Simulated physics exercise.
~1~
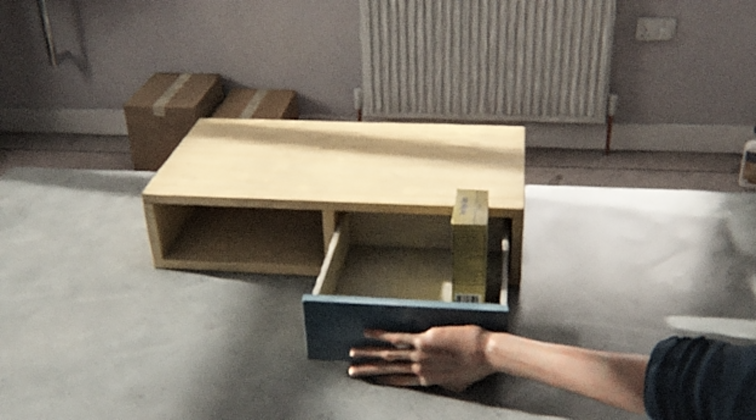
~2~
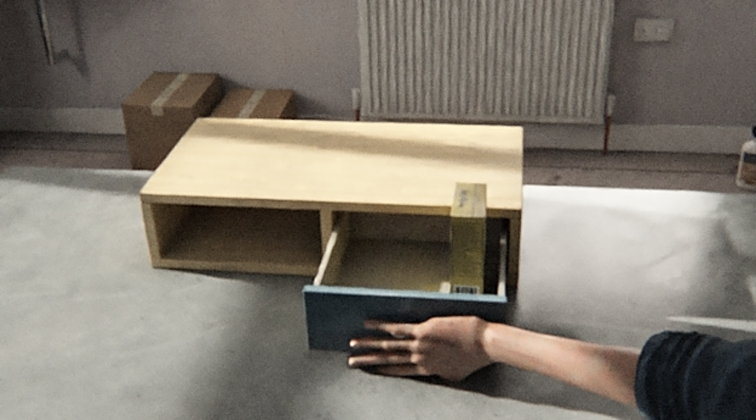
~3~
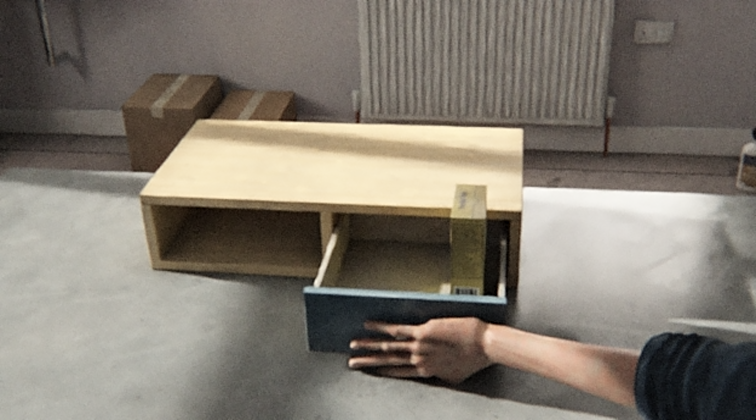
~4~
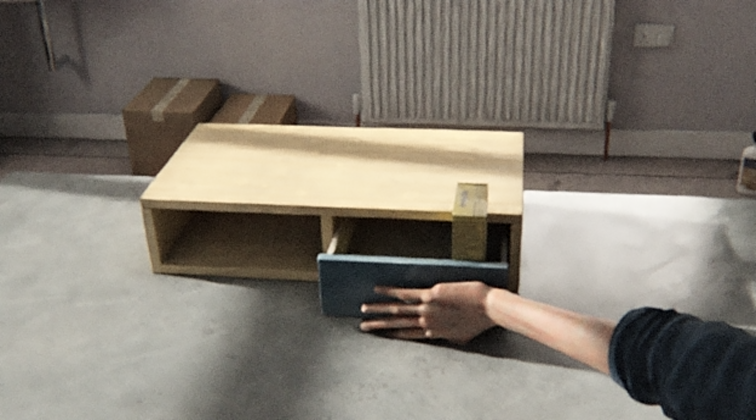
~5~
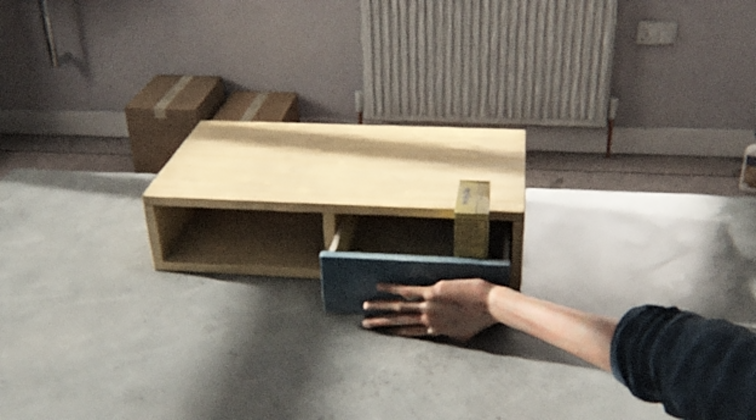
On the pale floor of a room with a radiator and two cardboard boxes against the back wall, a low wooden unit stands with its blue-fronted drawer pulled open on the right. A tall yellow packet stands upright inside the drawer, rising above its front. A hand reaching in from the right rests against the drawer front, and at first little changes. Then the hand pushes the drawer inward, carrying the packet back toward the unit's top edge. The drawer stops partway in and stays there, still ajar, with the packet upright and the hand against the front.
